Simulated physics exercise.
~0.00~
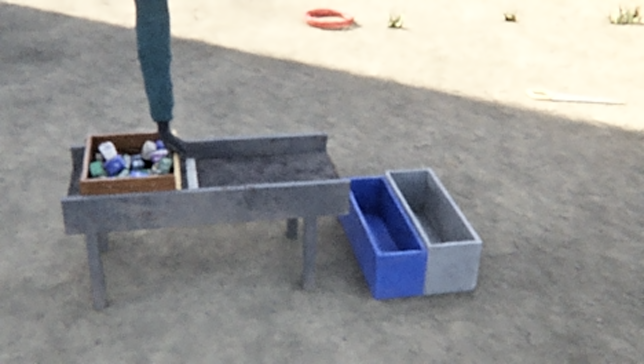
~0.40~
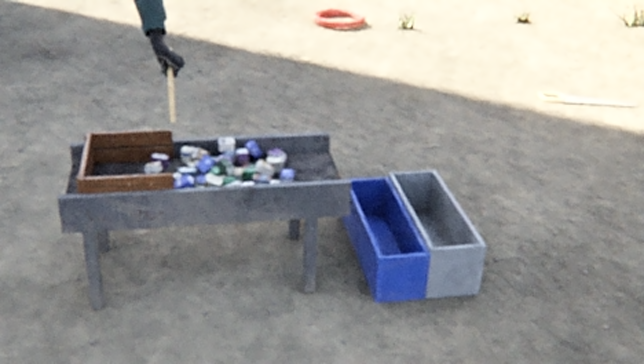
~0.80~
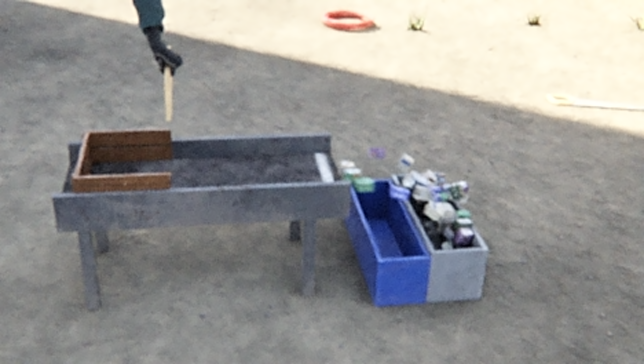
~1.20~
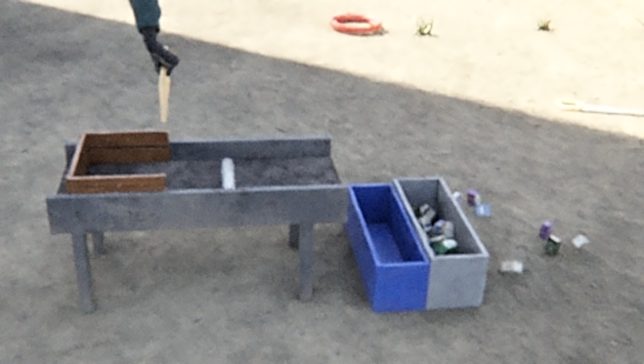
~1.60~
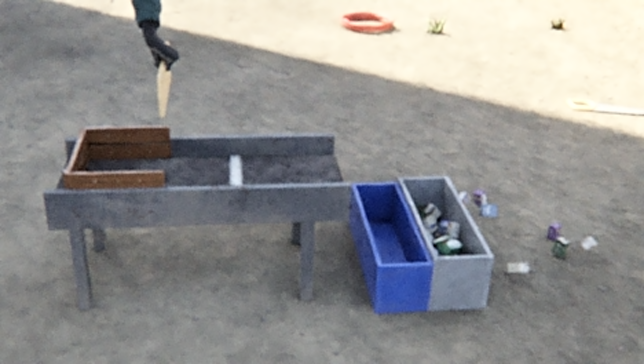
A conveyor carries a heap of small cartons rightward out of a wooden pen after a gloved hand lifts the gate, and flings them off its end over a blue tote, most landing in the grey bin beyond while a few scatter on the ground past it.
